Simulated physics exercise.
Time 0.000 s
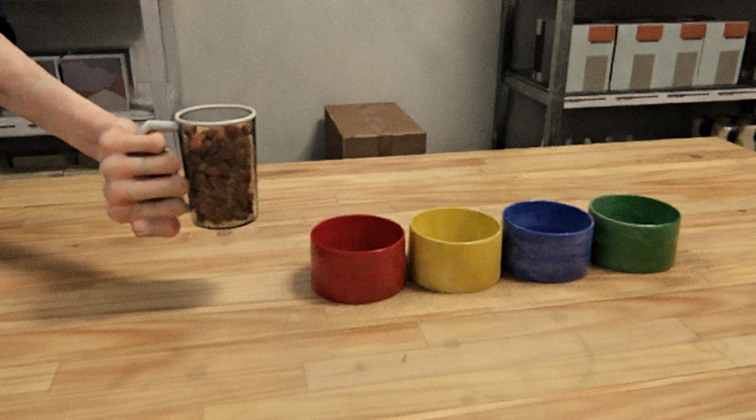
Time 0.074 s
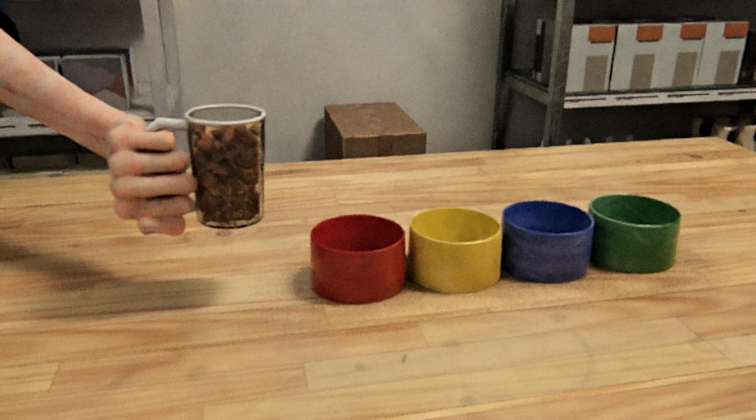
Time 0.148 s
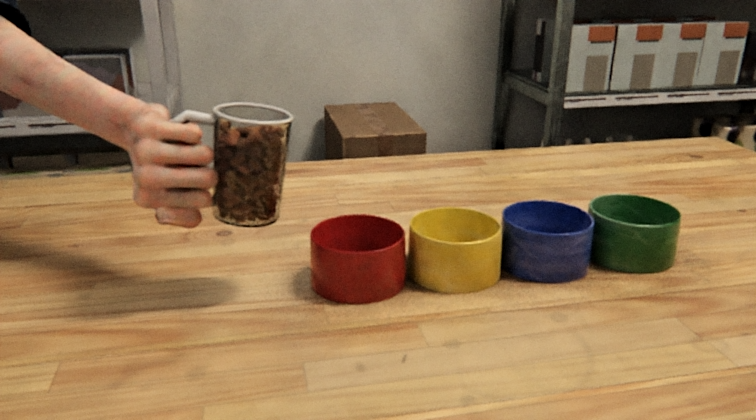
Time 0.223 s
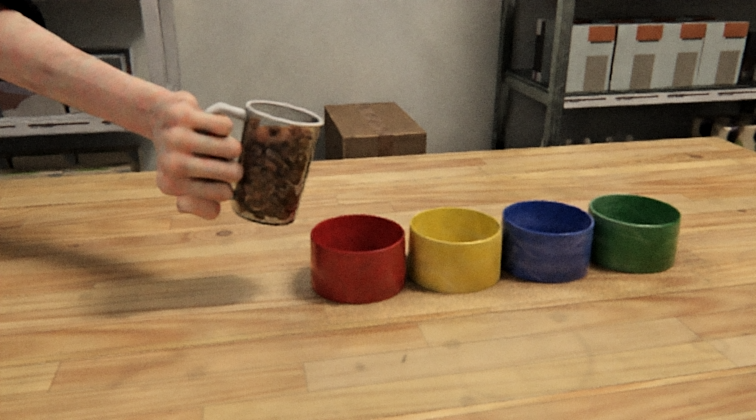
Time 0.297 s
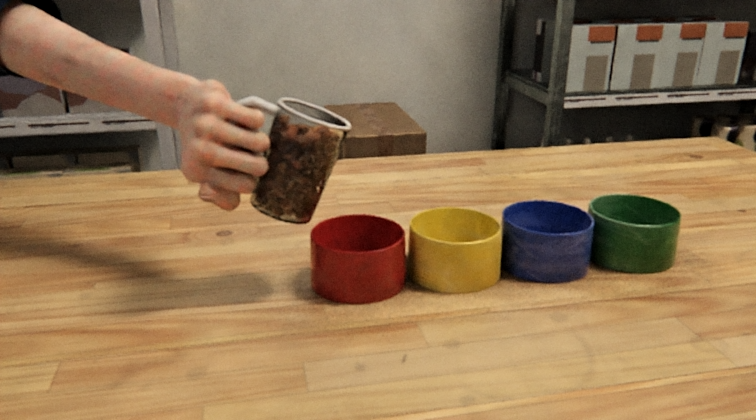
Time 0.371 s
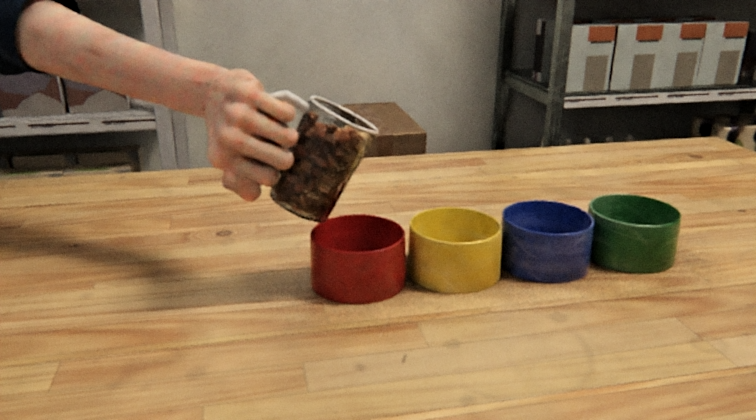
At the start, a hand at the left holds a clear cup of brown pieces upright above a wooden table, left of a row of red, yellow, blue and green dishes. The hand then moves the cup rightward, tilting it steadily to the right, until it leans above the red dish's left side.
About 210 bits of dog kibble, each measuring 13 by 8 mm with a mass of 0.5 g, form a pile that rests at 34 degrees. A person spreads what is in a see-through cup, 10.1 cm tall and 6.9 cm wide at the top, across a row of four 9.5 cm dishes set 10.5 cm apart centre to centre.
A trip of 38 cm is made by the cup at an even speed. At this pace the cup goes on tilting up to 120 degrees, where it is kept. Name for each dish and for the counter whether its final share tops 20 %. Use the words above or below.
Red - below; blue - below; green - above; yellow - below; counter - below.
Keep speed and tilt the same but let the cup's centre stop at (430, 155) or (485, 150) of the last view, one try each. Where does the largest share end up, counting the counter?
Top receivers, in order: Yellow and blue.
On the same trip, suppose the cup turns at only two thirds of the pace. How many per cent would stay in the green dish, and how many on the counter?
Then green 100 and counter 0.
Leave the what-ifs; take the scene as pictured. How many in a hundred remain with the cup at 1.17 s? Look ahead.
Roughly 95 per cent, give or take.
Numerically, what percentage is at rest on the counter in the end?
Close to 0 per cent, give or take.
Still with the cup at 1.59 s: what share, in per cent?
Approx. 10 % - an estimate.
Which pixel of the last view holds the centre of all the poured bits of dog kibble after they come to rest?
Est. centre at rest: (631, 232) px.
After 0.85 s, tilt 72 degrees; cup holds 100 %.
Then, at 1.17 s, tilt 101 degrees; cup holds 95 %.
After 1.59 s, tilt 120 degrees; cup holds 10 %, green 85 %.
At rest (2.1 s), red 0 %, blue 0 %, green 100 %, yellow 0 %, counter 0 %.
